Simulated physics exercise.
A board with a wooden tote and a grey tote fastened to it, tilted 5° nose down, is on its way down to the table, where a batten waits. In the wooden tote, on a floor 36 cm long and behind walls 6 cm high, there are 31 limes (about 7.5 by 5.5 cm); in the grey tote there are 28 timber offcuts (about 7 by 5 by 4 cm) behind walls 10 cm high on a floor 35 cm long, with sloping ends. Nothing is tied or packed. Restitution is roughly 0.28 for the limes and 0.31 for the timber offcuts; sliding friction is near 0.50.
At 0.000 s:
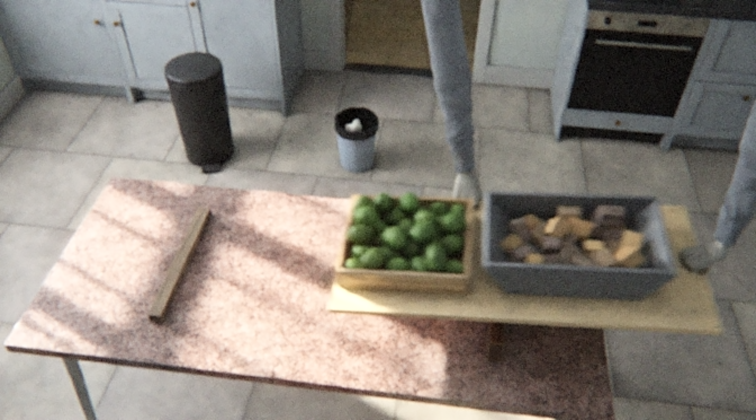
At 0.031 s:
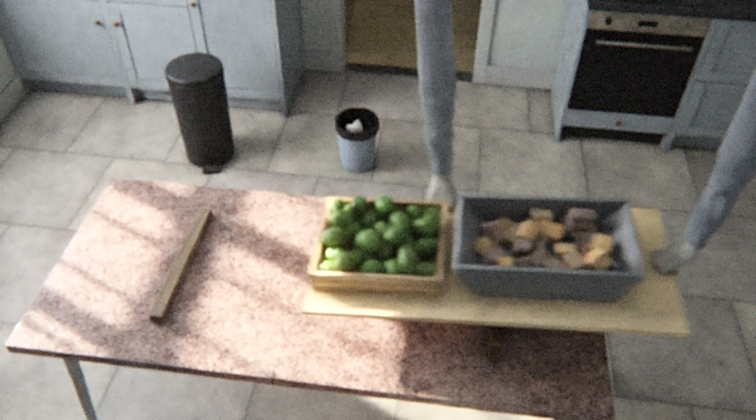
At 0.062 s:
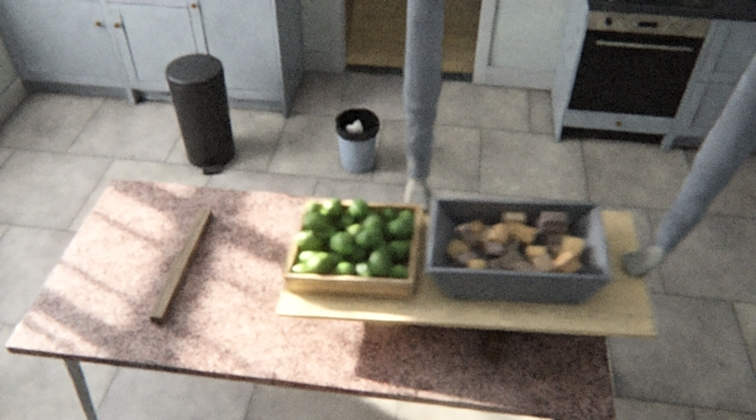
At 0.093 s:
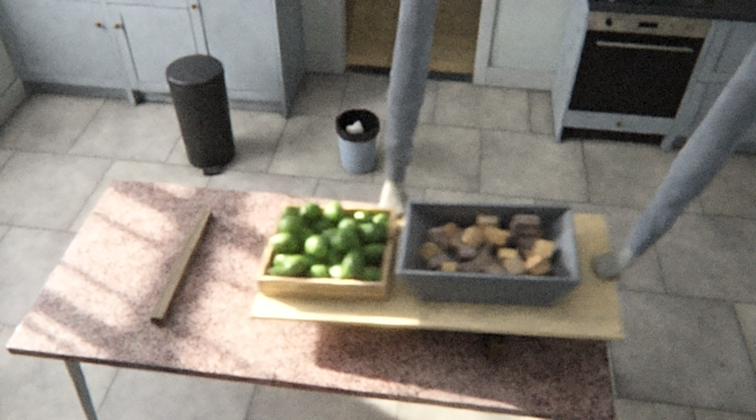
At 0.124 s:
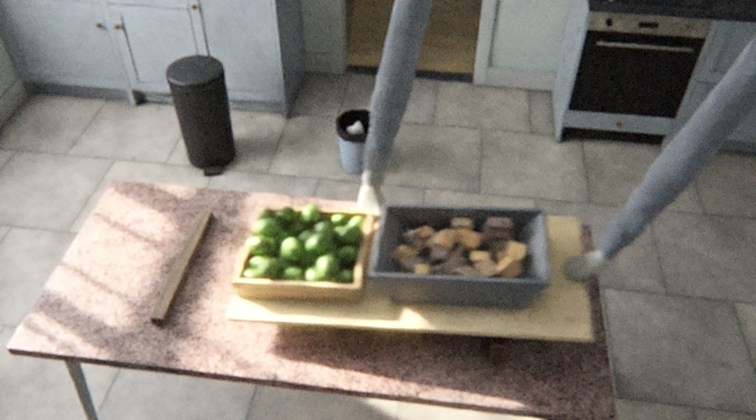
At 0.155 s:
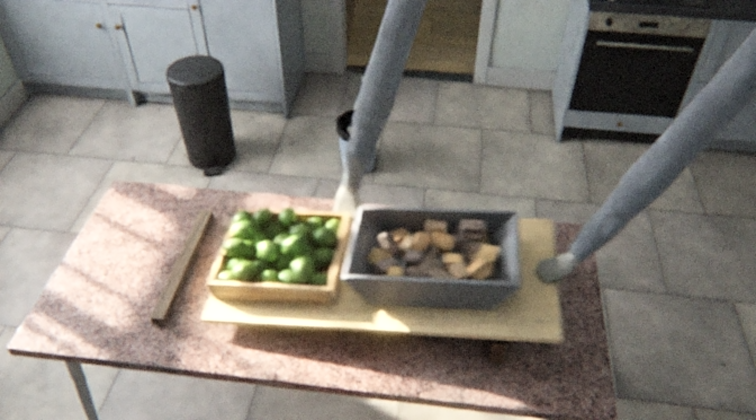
Two grey arms move a board carrying limes and brown chunks leftward over a table.
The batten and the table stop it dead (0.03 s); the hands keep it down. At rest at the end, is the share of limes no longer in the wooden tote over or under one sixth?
Over one sixth.
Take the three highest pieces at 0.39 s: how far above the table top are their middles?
Roughly 22 centimetres.
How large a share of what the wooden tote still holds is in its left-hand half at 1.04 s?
Share in that half: Roughly 60 percent.
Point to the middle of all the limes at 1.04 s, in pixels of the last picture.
Near (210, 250) in pixels.
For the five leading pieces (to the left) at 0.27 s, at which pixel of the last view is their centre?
Their centre is around (194, 227).
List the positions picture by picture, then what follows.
In the first frame (we follow the rim corner now nearest the camera), wooden tote at (465, 276); grey tote at (674, 272); 56 cm still to travel; nothing out yet.
The second frame shows wooden tote at (436, 278); grey tote at (641, 275); 48 cm still to travel.
The third frame shows wooden tote at (408, 281); grey tote at (609, 277); 39 cm still to travel.
The fourth frame shows wooden tote at (380, 284); grey tote at (577, 280); 31 cm still to travel.
The fifth frame shows wooden tote at (353, 286); grey tote at (547, 282); 22 cm still to travel.
The sixth frame shows wooden tote at (327, 288); grey tote at (517, 284); 14 cm still to travel; nothing out yet.
After 0.19 s, the board stops.
After 0.27 s, 2 of 31 out of the wooden tote and 0 of 28 out of the grey tote.
After 0.39 s, 8 of 31 out of the wooden tote and 0 of 28 out of the grey tote.
After 0.61 s, 10 of 31 out of the wooden tote and 3 of 28 out of the grey tote.
Final count (at 1.04 s), 11 of 31 out of the wooden tote and 3 of 28 out of the grey tote. Asked share, 11 of 31, 35 per cent.
